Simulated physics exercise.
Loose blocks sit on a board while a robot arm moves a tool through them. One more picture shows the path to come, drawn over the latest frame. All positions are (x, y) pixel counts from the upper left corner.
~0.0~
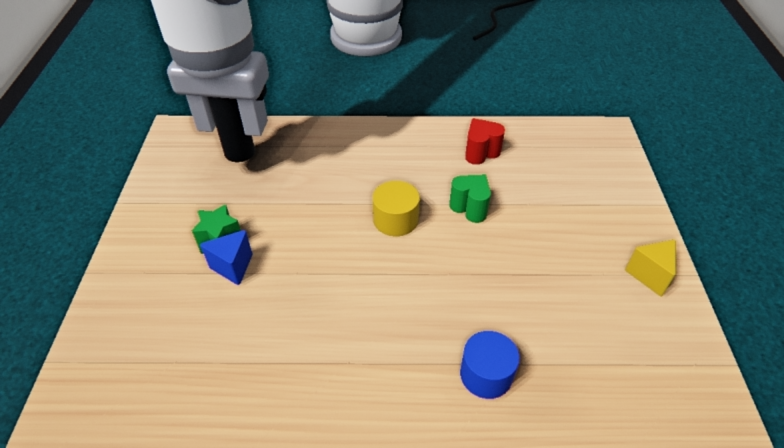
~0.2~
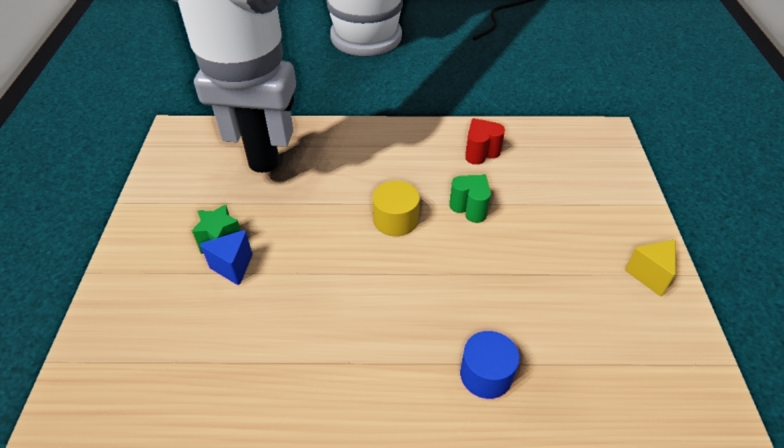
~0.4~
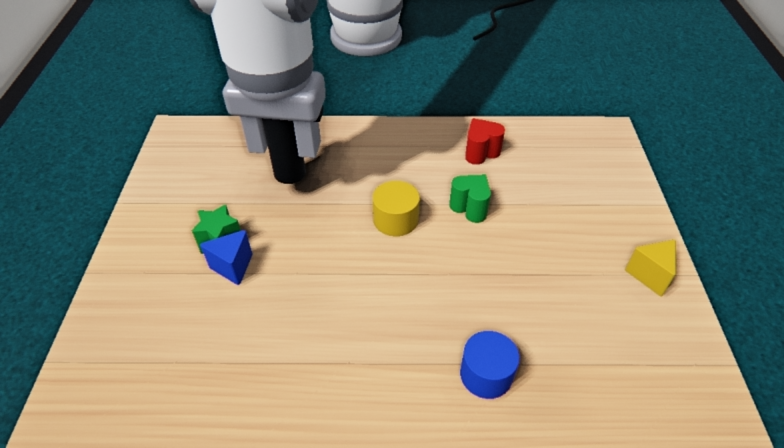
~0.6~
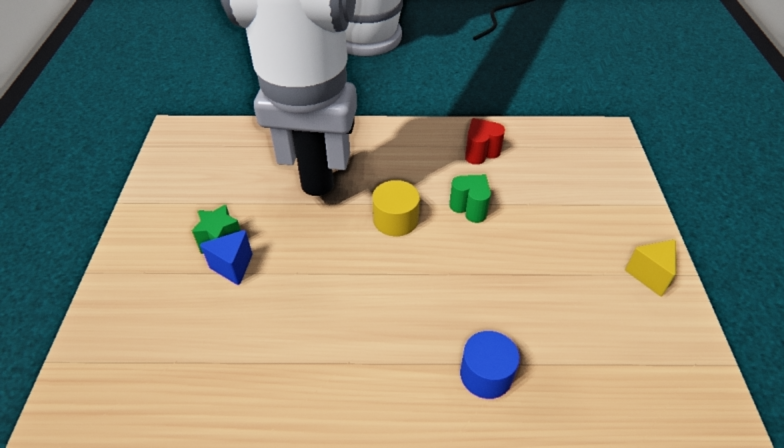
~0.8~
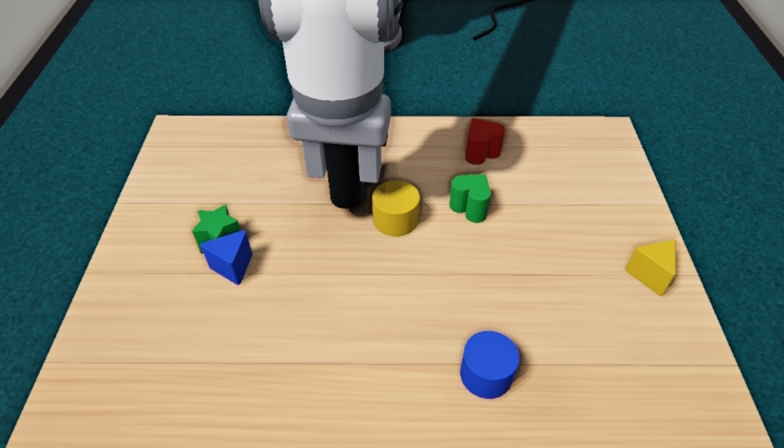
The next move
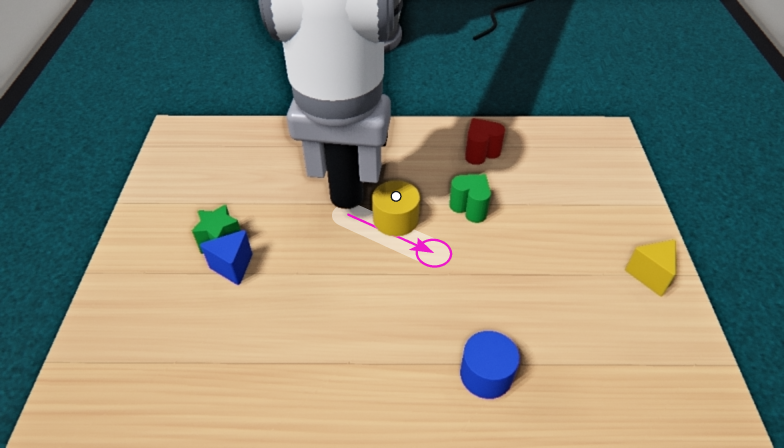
In the video, a robot arm moves a black tool steadily right and slightly toward the viewer across a wooden board, coming up beside the yellow round block, while the scattered red, green, blue and yellow blocks stay still.
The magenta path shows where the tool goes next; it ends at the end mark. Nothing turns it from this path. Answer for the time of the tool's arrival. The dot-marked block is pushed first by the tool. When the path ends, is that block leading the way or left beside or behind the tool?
My prediction: No longer in front.
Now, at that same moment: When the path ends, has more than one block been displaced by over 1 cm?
It seems not.
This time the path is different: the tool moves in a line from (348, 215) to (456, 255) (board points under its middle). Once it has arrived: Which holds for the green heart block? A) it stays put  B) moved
It's B.
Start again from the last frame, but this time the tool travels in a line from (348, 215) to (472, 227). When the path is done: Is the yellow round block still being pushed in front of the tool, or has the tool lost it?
At the end of the path, the tool is still pushing the yellow round block ahead of it.
The drawn path runs from (348, 215) to (434, 253); the dot is on the yellow round block.
The first path, step by step. One third of the way, tool at (375, 210); yellow round block at (416, 199).
Two thirds of the way, tool at (405, 223); yellow round block at (440, 202).
At the end, tool at (435, 236); yellow round block at (458, 205); green heart block at (477, 182).
